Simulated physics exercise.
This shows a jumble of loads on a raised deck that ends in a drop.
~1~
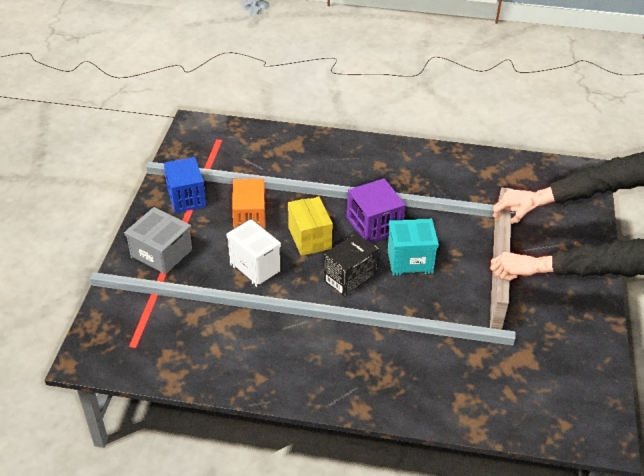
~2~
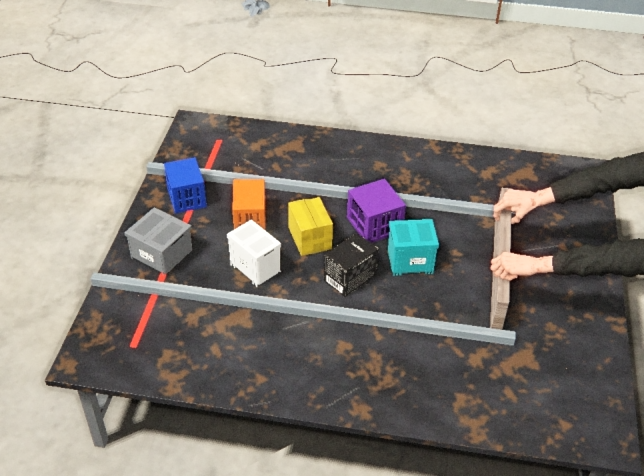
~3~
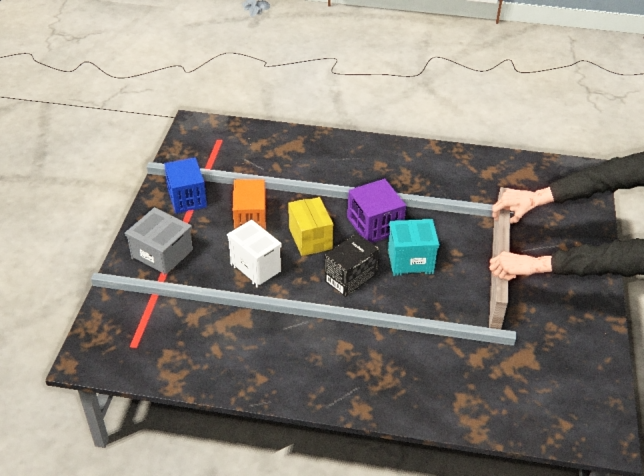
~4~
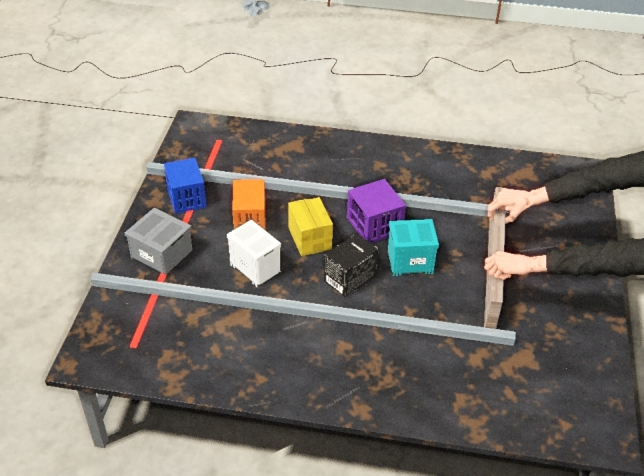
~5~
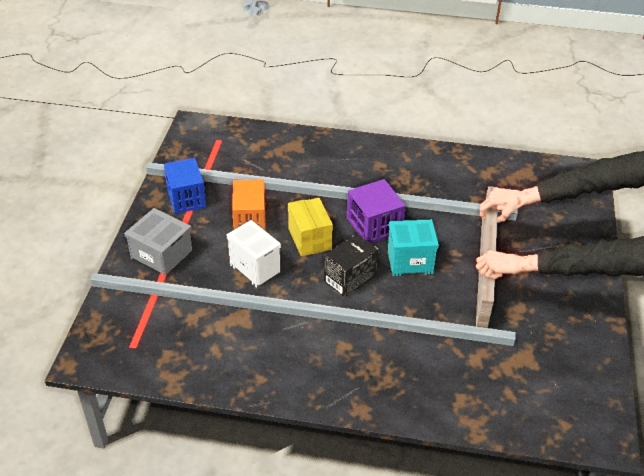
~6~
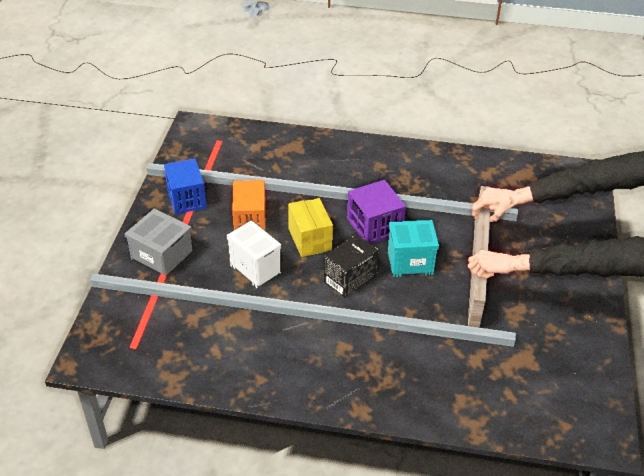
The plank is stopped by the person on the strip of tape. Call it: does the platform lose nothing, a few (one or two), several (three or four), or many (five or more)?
It loses several, three or four.
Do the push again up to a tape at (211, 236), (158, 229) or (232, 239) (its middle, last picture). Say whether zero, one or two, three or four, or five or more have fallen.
Either one or two; more than four; just one or two.
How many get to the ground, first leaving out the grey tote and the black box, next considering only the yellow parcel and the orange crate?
The first removal gives 2, the second gives 1.
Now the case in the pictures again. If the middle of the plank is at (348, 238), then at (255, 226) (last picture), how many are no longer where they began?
Counts: 4, 8.
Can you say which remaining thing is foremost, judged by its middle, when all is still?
It would be the yellow parcel.
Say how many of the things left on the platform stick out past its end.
The total comes out at 2.
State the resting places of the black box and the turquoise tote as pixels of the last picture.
Final spots - black box (153, 247), turquoise tote (161, 213).
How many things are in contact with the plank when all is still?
The answer is 3.
A little later, none off yet; grey tote at rest near (160, 243); blue crate at rest near (185, 186); orange crate at rest near (249, 208).
Next, none off yet; grey tote at rest near (160, 243); blue crate shifted a little near (172, 183); orange crate shifted about its own width near (200, 201).
When it is over, the number that fall off is three or four; down, orange crate, blue crate and grey tote.
